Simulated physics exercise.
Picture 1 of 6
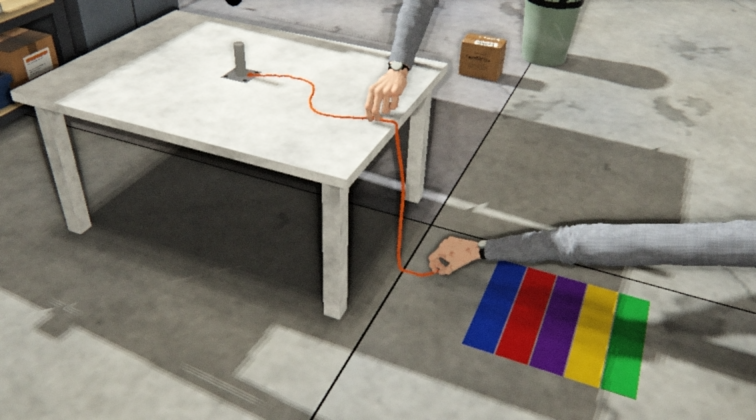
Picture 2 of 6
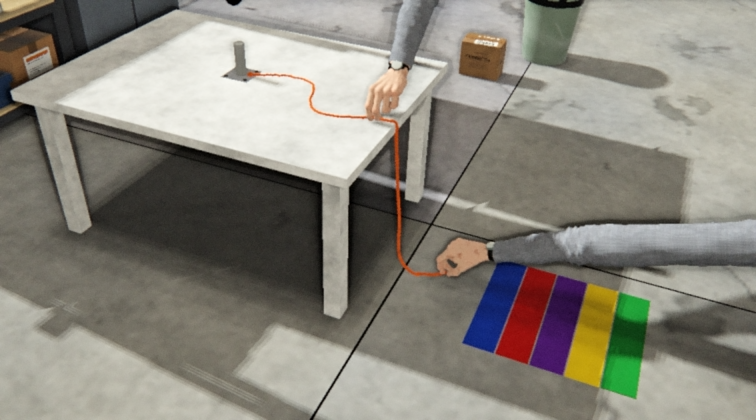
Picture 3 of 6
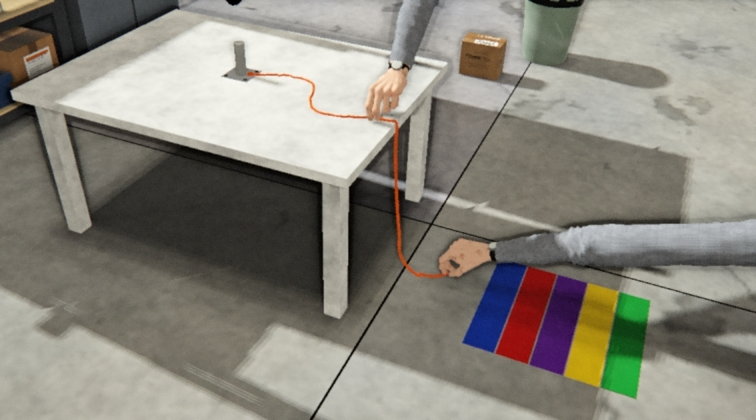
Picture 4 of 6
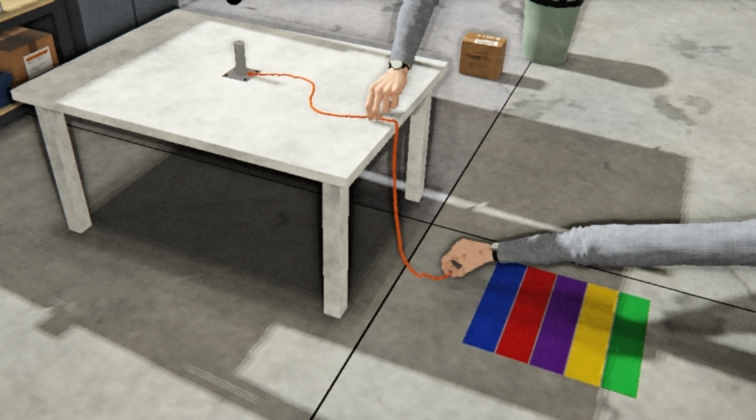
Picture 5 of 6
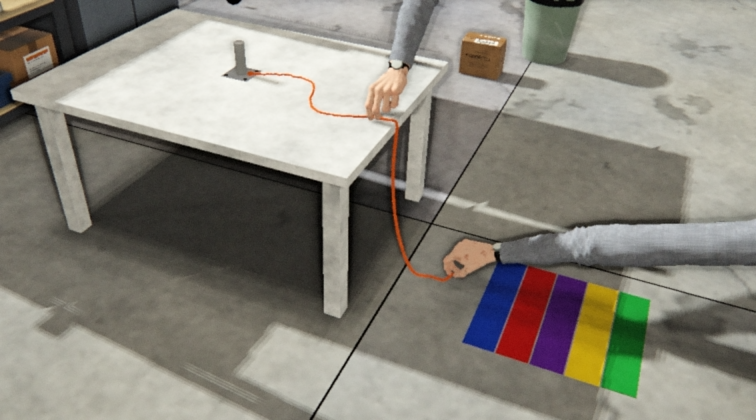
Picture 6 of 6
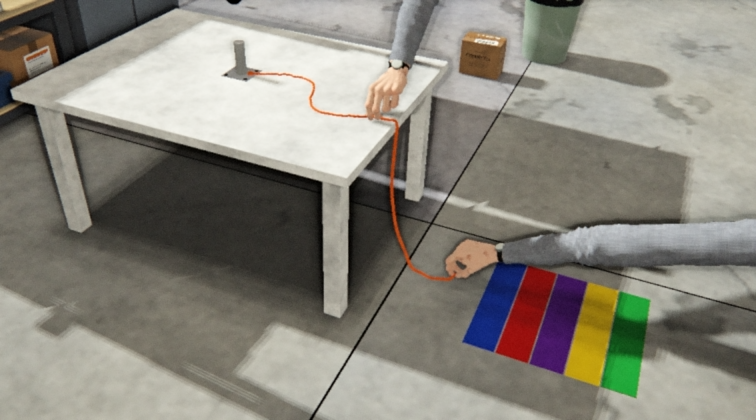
On a concrete floor beside a low white table, one hand pinned an orange cord at the table's edge while another hand drew its end slightly rightward, near five coloured strips.
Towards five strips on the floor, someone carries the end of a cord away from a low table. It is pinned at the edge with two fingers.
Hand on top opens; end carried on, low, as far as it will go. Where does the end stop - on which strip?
On the yellow strip.
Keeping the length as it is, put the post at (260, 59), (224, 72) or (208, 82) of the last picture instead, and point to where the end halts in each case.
In order, near (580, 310), (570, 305) and (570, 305).
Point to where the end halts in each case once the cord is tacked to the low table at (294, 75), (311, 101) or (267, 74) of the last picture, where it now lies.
Per try (px, approx.): (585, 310); (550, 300); (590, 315).
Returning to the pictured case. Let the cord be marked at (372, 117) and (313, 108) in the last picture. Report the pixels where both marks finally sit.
One ends up around (413, 134), the other around (360, 107).
Soon after, end near (524, 294); over red.
After that, end near (567, 307); over purple.
At the stop, end near (594, 314); over yellow. Over yellow.
